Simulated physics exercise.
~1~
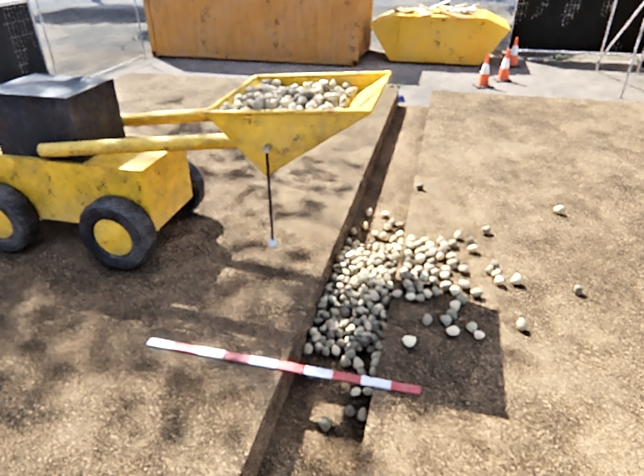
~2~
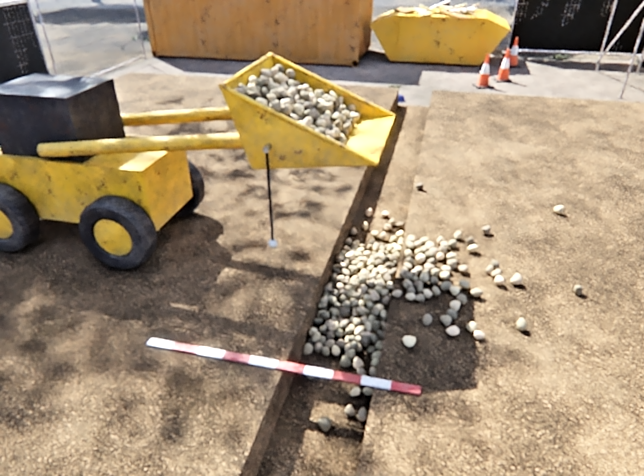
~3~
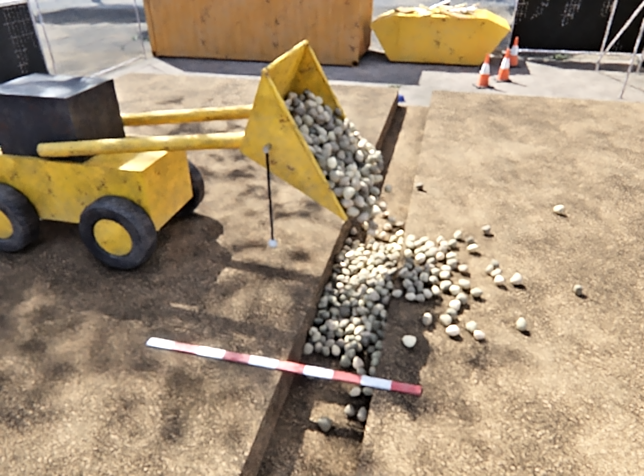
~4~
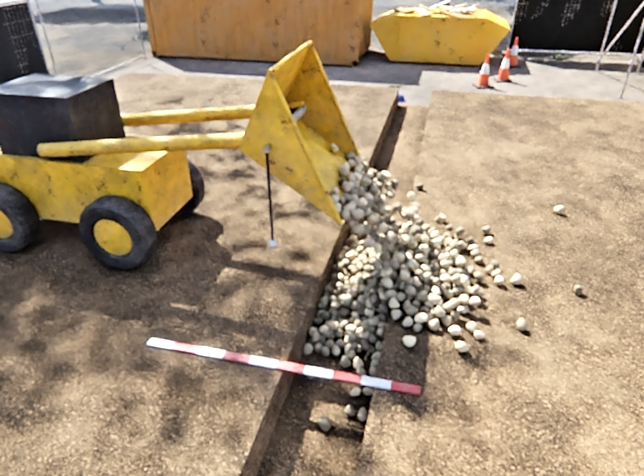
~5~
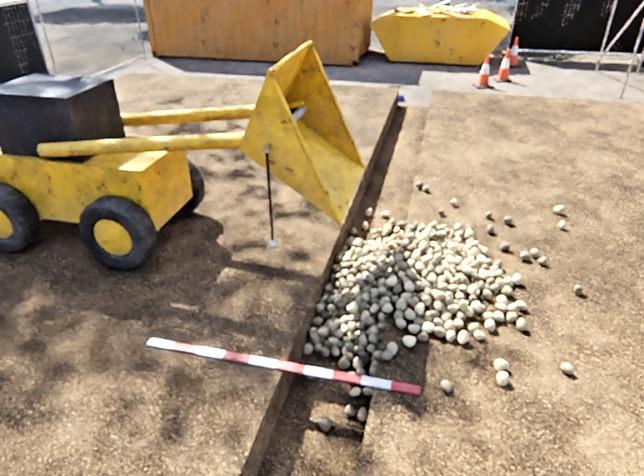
On a sunlit patch of brown gravelly ground, seen from above and to one side, a yellow loader with black wheels stands at left, its raised bucket full of pale round stones. A trench crosses in front, partly filled with similar stones, with a red and white striped pole across it; orange containers, a yellow skip and traffic cones stand behind. The bucket tips forward to the right, and the stones slide to its lip. They pour into the trench and over the existing heap, some rolling beyond the far edge. Finally the bucket hangs tilted and empty above a broader pile.
